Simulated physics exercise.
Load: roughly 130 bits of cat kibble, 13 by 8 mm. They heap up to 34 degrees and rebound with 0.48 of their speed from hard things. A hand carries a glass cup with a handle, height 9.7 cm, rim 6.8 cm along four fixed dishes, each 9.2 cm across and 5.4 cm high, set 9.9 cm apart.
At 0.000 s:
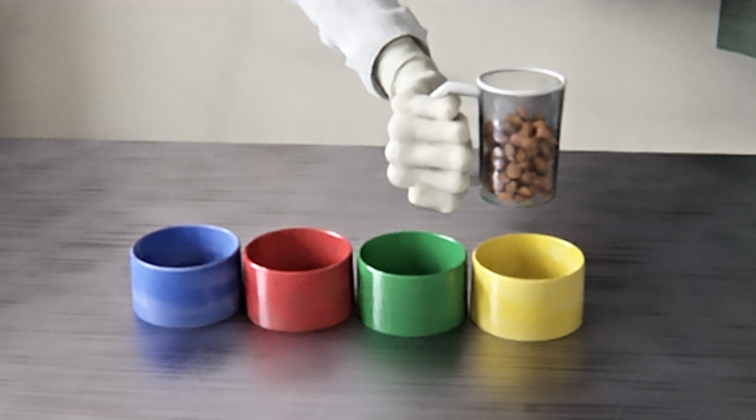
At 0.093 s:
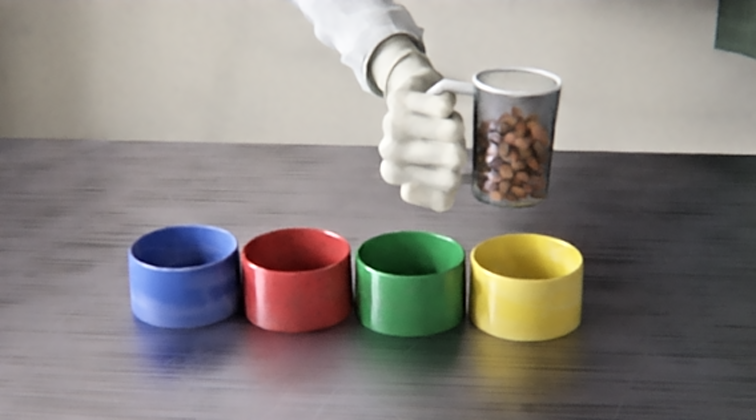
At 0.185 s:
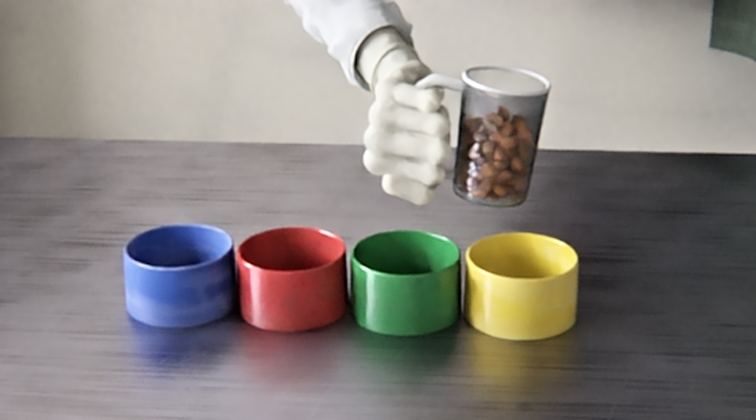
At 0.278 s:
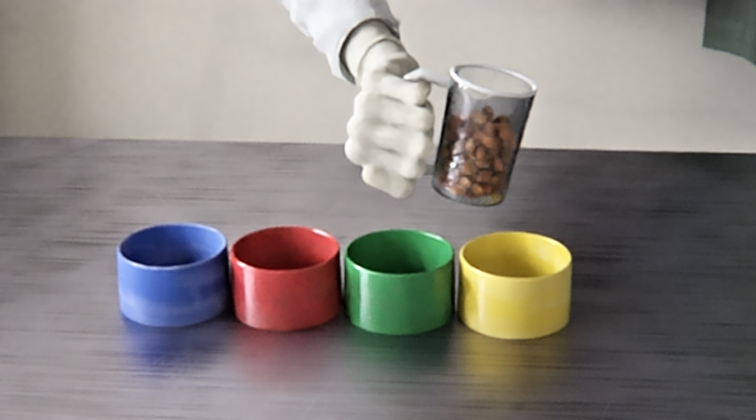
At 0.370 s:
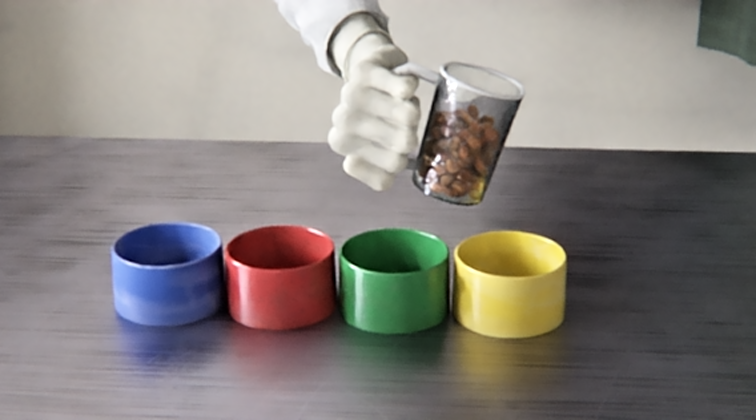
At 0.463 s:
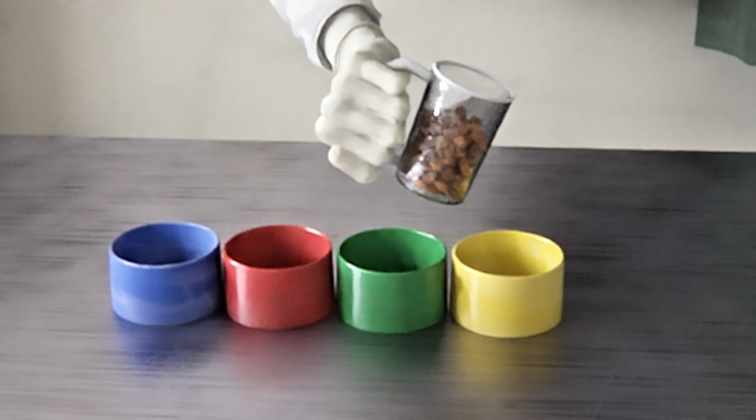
White-gloved hand holding a clear cup of brown pieces above four coloured dishes, moving slightly left while tilting it to the right.
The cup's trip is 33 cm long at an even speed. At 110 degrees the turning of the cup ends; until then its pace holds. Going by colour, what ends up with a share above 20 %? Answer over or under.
Red over, blue under, green under, yellow under, counter under.
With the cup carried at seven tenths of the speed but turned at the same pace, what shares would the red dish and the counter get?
Then: Red 10; counter 0.
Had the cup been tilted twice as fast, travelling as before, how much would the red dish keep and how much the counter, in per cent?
In that case red 20, counter 10.
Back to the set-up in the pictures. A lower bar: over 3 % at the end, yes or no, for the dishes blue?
Blue yes.
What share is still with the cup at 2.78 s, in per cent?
Some 35 per cent of the load.
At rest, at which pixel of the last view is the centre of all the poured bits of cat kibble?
Near (274, 289).
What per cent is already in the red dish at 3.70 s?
Some 70 per cent.
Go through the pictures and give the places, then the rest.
In the first picture, cup at (519, 138), tilt 0 degrees, lip at (565, 82), moved 0.0 cm; middle of the pieces at (517, 159); yellow dish at (528, 257); green dish at (412, 254); red dish at (298, 250); blue dish at (186, 247).
In the second picture, cup at (513, 138), tilt 2 degrees, lip at (560, 83), moved 0.3 cm; middle of the pieces at (510, 159).
In the third picture, cup at (498, 137), tilt 6 degrees, lip at (549, 86), moved 1.2 cm; middle of the pieces at (493, 157).
In the fourth picture, cup at (481, 136), tilt 11 degrees, lip at (536, 89), moved 2.1 cm; middle of the pieces at (475, 156).
In the fifth picture, cup at (465, 135), tilt 16 degrees, lip at (523, 92), moved 3.0 cm; middle of the pieces at (457, 154).
In the sixth picture, cup at (452, 134), tilt 20 degrees, lip at (513, 96), moved 3.8 cm; middle of the pieces at (443, 153); yellow dish at (508, 254); green dish at (392, 251); red dish at (278, 247); blue dish at (165, 244). Its pace works out near 50 degrees a second; the hand travels 10 cm a second.
After 1.85 s, tilt 91 degrees; cup holds 100 %.
Then, at 2.78 s, tilt 110 degrees; cup holds 35 %, red 55 %.
Then, at 3.70 s, tilt 110 degrees; cup holds 10 %, red 70 %, blue 15 %.
By 4.1 s all is still; red 70 %, blue 15 %, green 0 %, yellow 0 %, counter 5 %, cup 10 %.
